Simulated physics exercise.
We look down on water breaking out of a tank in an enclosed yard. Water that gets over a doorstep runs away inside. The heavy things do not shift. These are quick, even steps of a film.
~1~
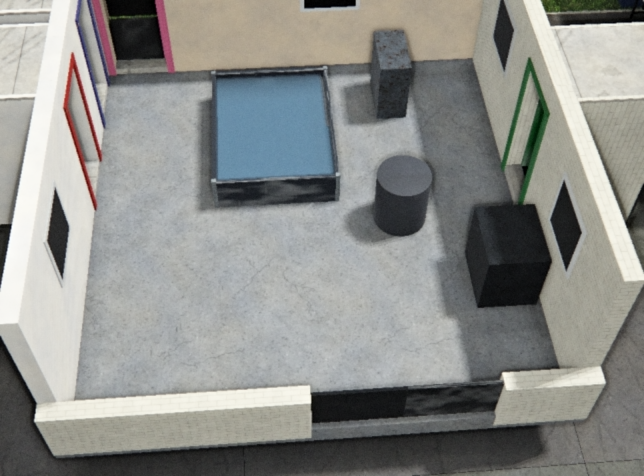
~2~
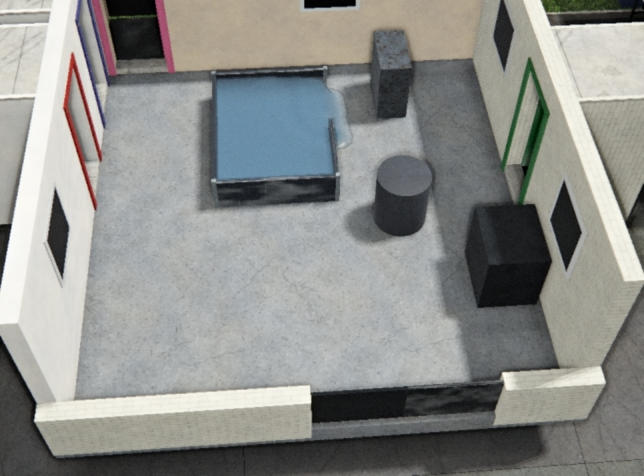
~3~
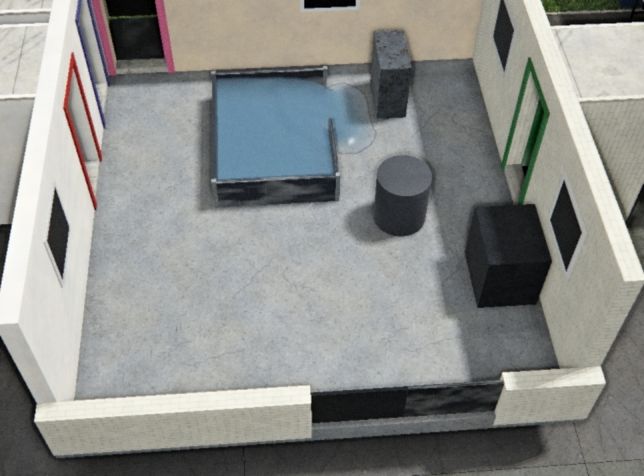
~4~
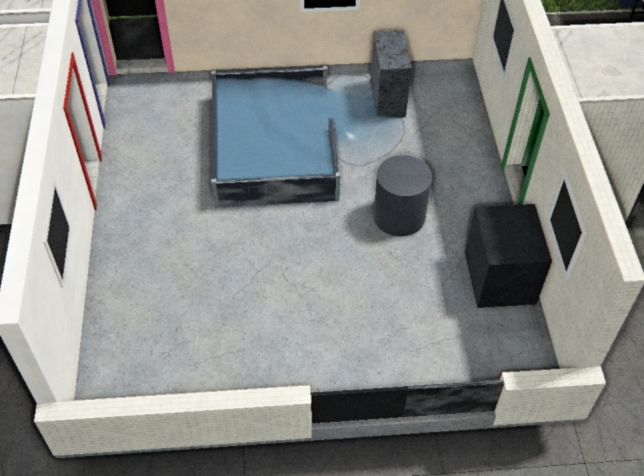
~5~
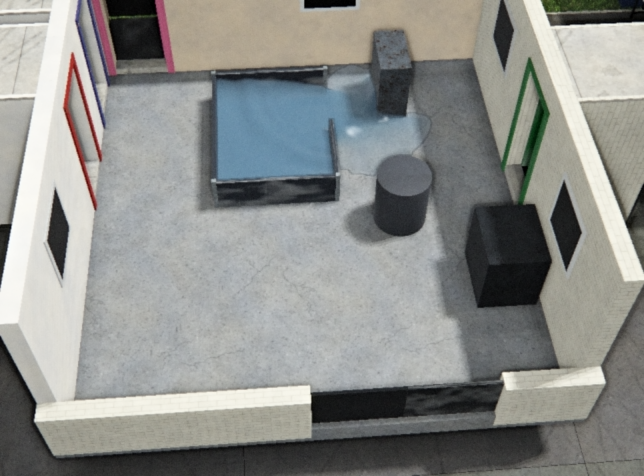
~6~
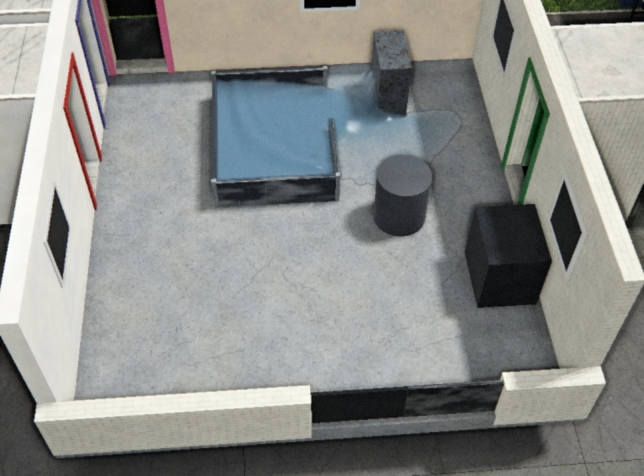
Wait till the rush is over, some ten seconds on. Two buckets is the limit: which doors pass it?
One by one: The green door holds within the limit; the pink door holds within the limit; the blue door holds within the limit; the red door holds within the limit.
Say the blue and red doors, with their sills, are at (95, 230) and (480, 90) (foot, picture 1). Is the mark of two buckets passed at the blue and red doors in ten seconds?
Then: The blue door stays under, the red door floods.
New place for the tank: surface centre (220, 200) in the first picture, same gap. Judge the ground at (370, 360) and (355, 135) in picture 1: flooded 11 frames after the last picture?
One after the other: Free of water, awash.
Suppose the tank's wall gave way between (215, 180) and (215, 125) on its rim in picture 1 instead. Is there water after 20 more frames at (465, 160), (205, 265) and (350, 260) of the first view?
In that order: Free of water, dry, dry.
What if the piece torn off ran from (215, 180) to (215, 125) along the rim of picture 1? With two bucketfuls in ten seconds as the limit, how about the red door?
In short: The red door is over.
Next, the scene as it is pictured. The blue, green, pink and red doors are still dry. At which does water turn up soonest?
First comes the green door.
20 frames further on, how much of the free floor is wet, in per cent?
Some 35 per cent.
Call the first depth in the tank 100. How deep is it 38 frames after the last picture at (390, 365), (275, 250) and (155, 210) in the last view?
In turn 4, 4 and 4 in a hundred.
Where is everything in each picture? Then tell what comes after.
In the first frame, the open tank at (273, 126) is whole and still.
In the second frame, water pours out at (326, 111) and has run to (342, 145).
In the third frame, the front is at (367, 141), out from the gap at (326, 113).
In the fourth frame, the front is at (398, 132), out from the gap at (326, 113).
In the fifth frame, water pours out at (326, 114) and has run to (426, 125).
In the sixth frame, water pours out at (326, 113) and has run to (454, 124).
A moment on, water covers 15 % of the floor; the green door not reached, the pink door not reached, the blue door not reached, the red door not reached.
Next, water covers 25 % of the floor; the green door wet at the sill, nothing in, the pink door not reached, the blue door not reached, the red door not reached.
Then, water covers 35 % of the floor; the green door wet at the sill, nothing in, the pink door wet at the sill, nothing in, the blue door wet at the sill, nothing in, the red door not reached.
Later, water covers 70 % of the floor; the green door under two buckets in, the pink door under two buckets in, the blue door under two buckets in, the red door wet at the sill, nothing in.
In the end, water covers 95 % of the floor; the green door under two buckets in, the pink door under two buckets in, the blue door under two buckets in, the red door wet at the sill, nothing in.
